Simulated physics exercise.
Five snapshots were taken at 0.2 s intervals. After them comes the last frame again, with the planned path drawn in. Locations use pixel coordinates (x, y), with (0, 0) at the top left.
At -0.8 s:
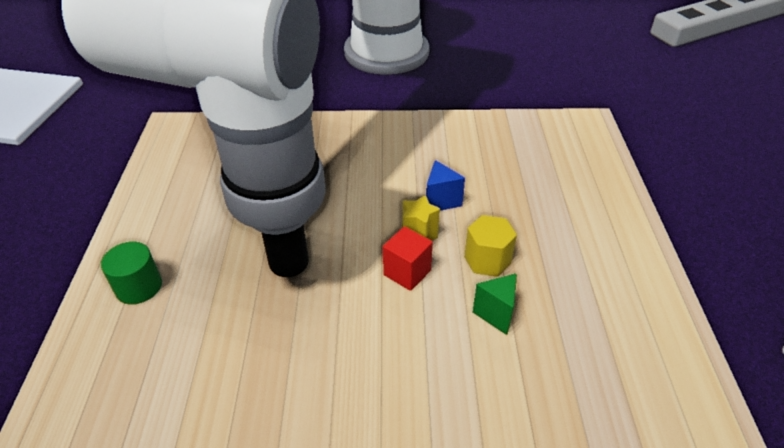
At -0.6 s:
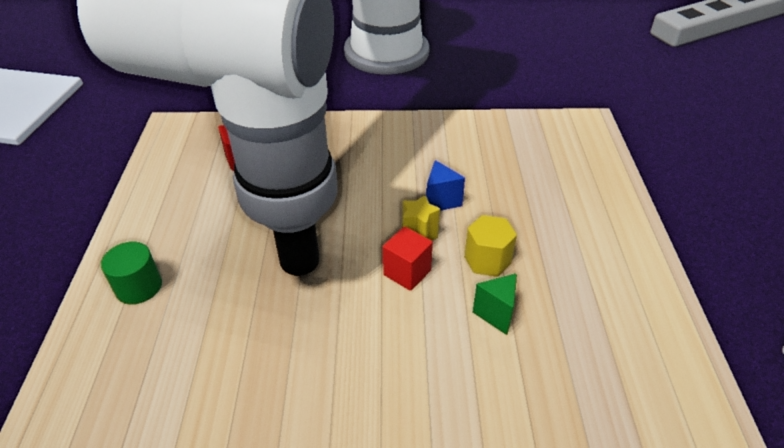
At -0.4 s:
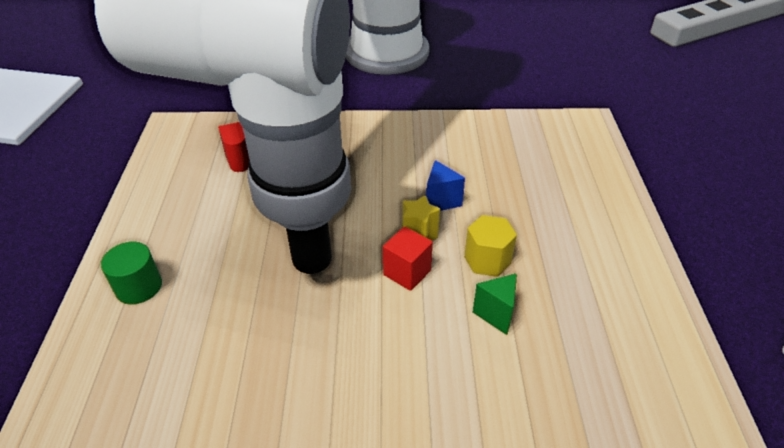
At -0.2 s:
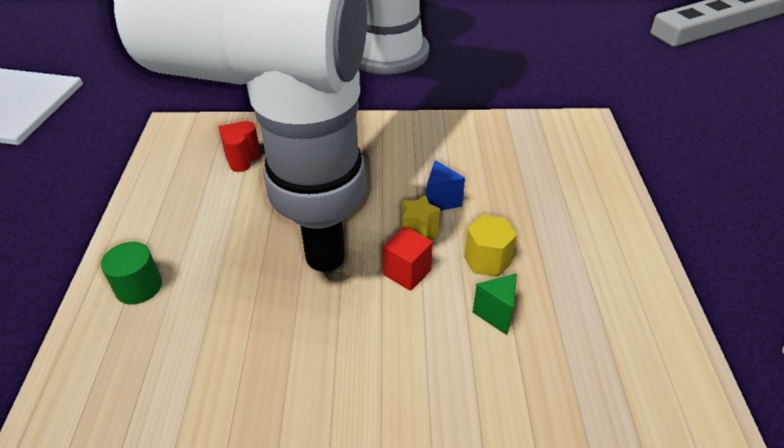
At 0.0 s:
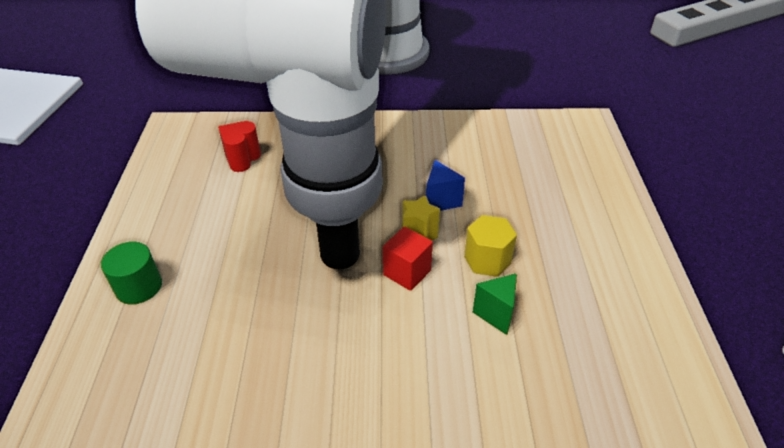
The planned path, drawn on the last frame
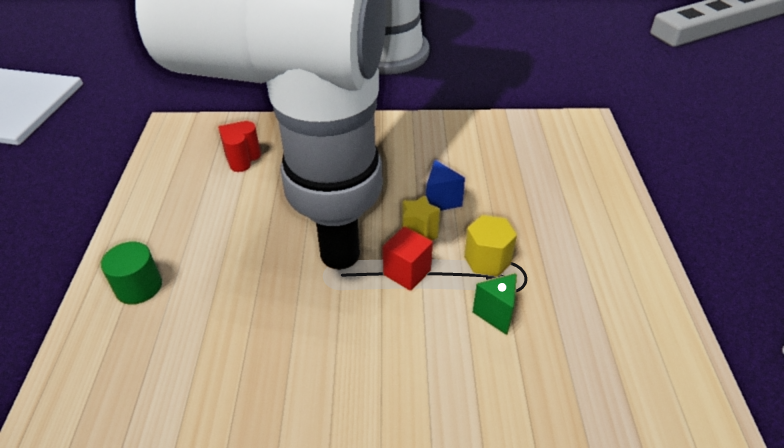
Robot arm with a black rod sliding right over a wooden board, uncovering a red block behind it while colored blocks stay still.
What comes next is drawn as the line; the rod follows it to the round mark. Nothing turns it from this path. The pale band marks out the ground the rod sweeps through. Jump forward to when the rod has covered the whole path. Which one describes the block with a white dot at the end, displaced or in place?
That block remains where it is.
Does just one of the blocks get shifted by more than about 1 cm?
The answer is no.
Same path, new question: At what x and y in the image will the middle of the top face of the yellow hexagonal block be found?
I'd place it at (551, 204), taking the centre of its top.
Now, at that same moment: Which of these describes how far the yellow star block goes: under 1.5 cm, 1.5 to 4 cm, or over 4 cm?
The yellow star block moves under 1.5 cm.
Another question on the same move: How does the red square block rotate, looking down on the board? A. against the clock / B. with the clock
The answer is A.
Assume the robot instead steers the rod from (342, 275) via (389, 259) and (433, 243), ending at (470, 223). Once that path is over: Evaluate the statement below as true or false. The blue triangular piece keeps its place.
My answer: False.
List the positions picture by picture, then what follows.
Rod tip (289, 264); block tops, red square block (408, 243); yellow star block (420, 208); yellow hexagonal block (492, 231); green triangular piece (502, 287), in the first frame.
Rod (300, 263); blocks unchanged, in the second frame.
Rod (312, 261); blocks unchanged, in the third frame.
Rod (326, 259); blocks unchanged, in the fourth frame.
Rod (340, 256); red square block (408, 243); yellow star block (420, 208); yellow hexagonal block (492, 231); green triangular piece (502, 287), in the fifth frame.
Path on the board, from (342, 275) via (424, 274), ending at (506, 277); the dot is on the green triangular piece.
On the path given first. One third of the way, rod (397, 255); red square block (441, 240).
Two thirds of the way, rod (453, 256); red square block (485, 231), turned 60° anticlockwise; yellow hexagonal block (523, 220), turned 20° clockwise.
At the end, rod (510, 258); red square block (526, 224), turned 105° anticlockwise; yellow star block in place; yellow hexagonal block (551, 204), turned 10° clockwise; green triangular piece in place.
